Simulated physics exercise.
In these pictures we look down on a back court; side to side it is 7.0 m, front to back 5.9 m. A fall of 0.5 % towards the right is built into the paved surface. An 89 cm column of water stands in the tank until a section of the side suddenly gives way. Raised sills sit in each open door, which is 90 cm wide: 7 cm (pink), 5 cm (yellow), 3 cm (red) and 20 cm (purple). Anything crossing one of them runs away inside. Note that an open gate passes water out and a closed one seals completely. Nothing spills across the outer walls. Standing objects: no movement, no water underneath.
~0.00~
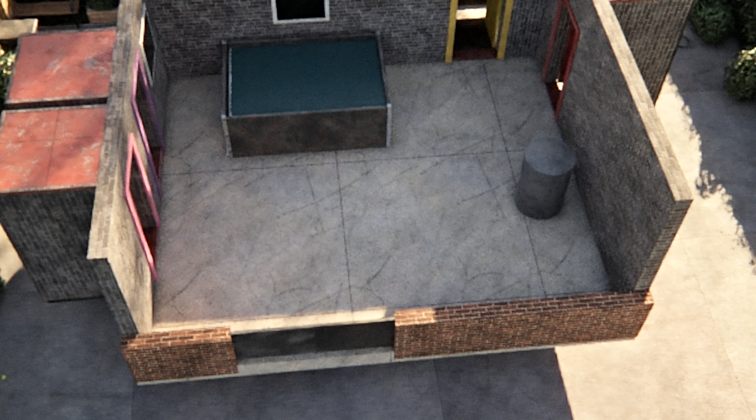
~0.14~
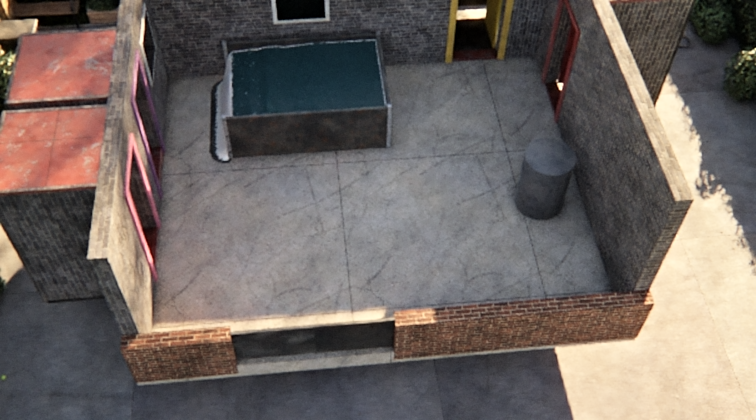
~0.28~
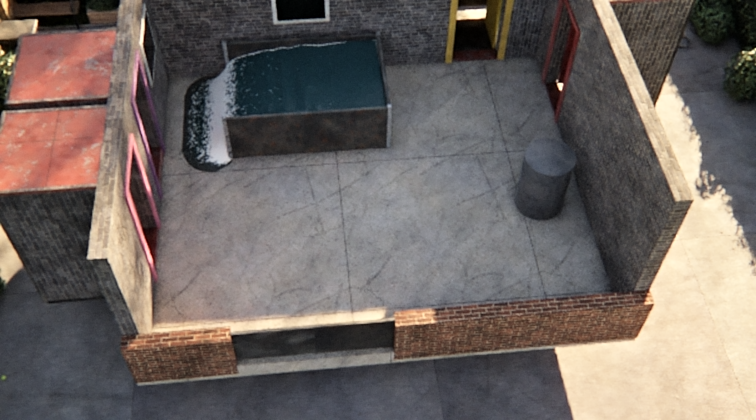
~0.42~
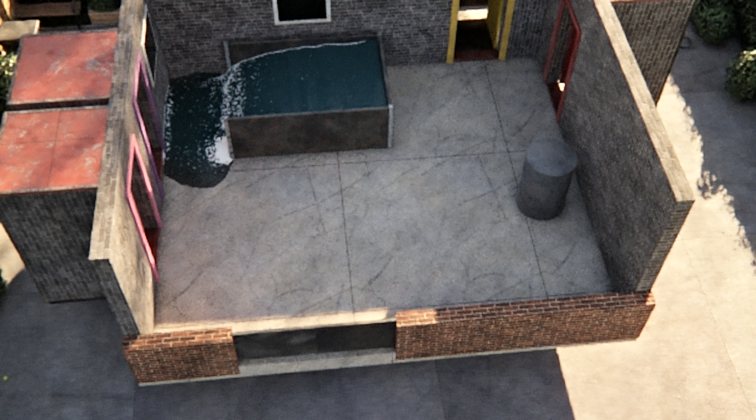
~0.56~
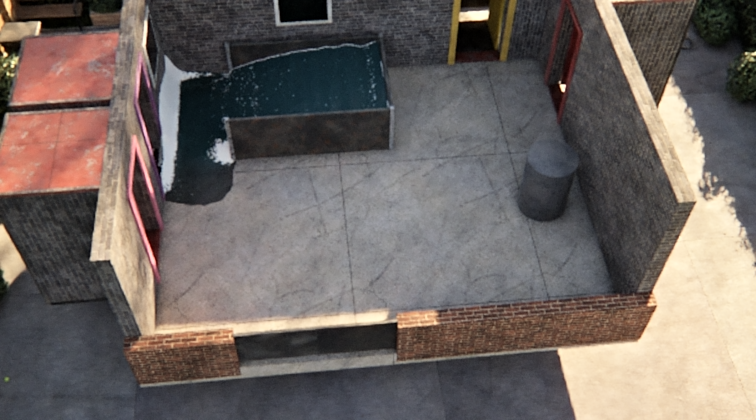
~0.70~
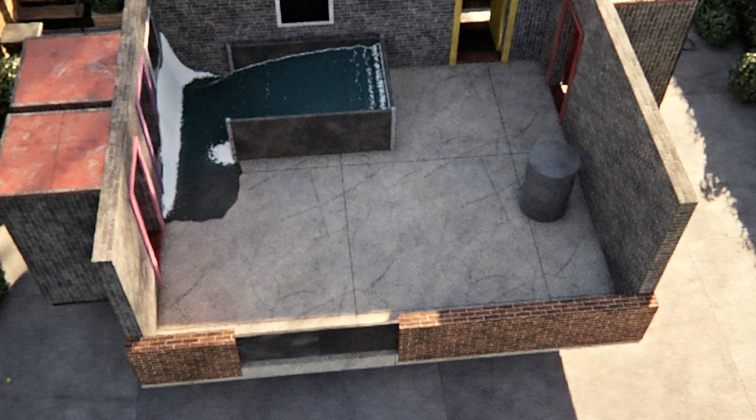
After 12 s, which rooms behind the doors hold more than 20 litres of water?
Result: The pink door will see too much water come in, the yellow door will see too much water come in, the red door will see too much water come in, the purple door will see too much water come in.
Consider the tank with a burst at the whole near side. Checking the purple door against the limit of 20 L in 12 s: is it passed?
Purple: Falls short.
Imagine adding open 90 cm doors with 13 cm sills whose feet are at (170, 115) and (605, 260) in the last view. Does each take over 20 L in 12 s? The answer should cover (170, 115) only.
That one comes out more than that.
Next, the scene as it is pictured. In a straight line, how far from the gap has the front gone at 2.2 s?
Some 4.8 metres from the gap.
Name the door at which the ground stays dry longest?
I'd say the red one.
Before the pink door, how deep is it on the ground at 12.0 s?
Around 5.0 cm there.
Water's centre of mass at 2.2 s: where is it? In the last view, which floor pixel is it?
Pixel position near (252, 139).
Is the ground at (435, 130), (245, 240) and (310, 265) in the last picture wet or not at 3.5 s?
The first point is not yet hit, the second is awash and the third is awash.
After 1.4 s water covers 15 % of the floor and is deepest (73 cm) near (173, 86); pink door 9 cm at the sill, 0 L in, yellow door not reached, red door not reached, purple door 43 cm at the sill, 59 L in.
After 2.2 s water covers 30 % of the floor and is deepest (60 cm) near (173, 86); pink door 13 cm at the sill, 3 L in, yellow door not reached, red door not reached, purple door 40 cm at the sill, 164 L in.
After 3.5 s water covers 50 % of the floor and is deepest (38 cm) near (193, 357); pink door 12 cm at the sill, 24 L in, yellow door 4 cm at the sill, 0 L in, red door 12 cm at the sill, 25 L in, purple door 28 cm at the sill, 248 L in.
After 7.0 s water covers 85 % of the floor and is deepest (25 cm) near (222, 83); pink door 8 cm at the sill, 39 L in, yellow door 2 cm at the sill, 0 L in, red door 9 cm at the sill, 116 L in, purple door 17 cm at the sill, 264 L in.
After 12.0 s water covers 95 % of the floor and is deepest (18 cm) near (565, 138); pink door 5 cm at the sill, 42 L in, yellow door 13 cm at the sill, 77 L in, red door 13 cm at the sill, 262 L in, purple door 8 cm at the sill, 264 L in.
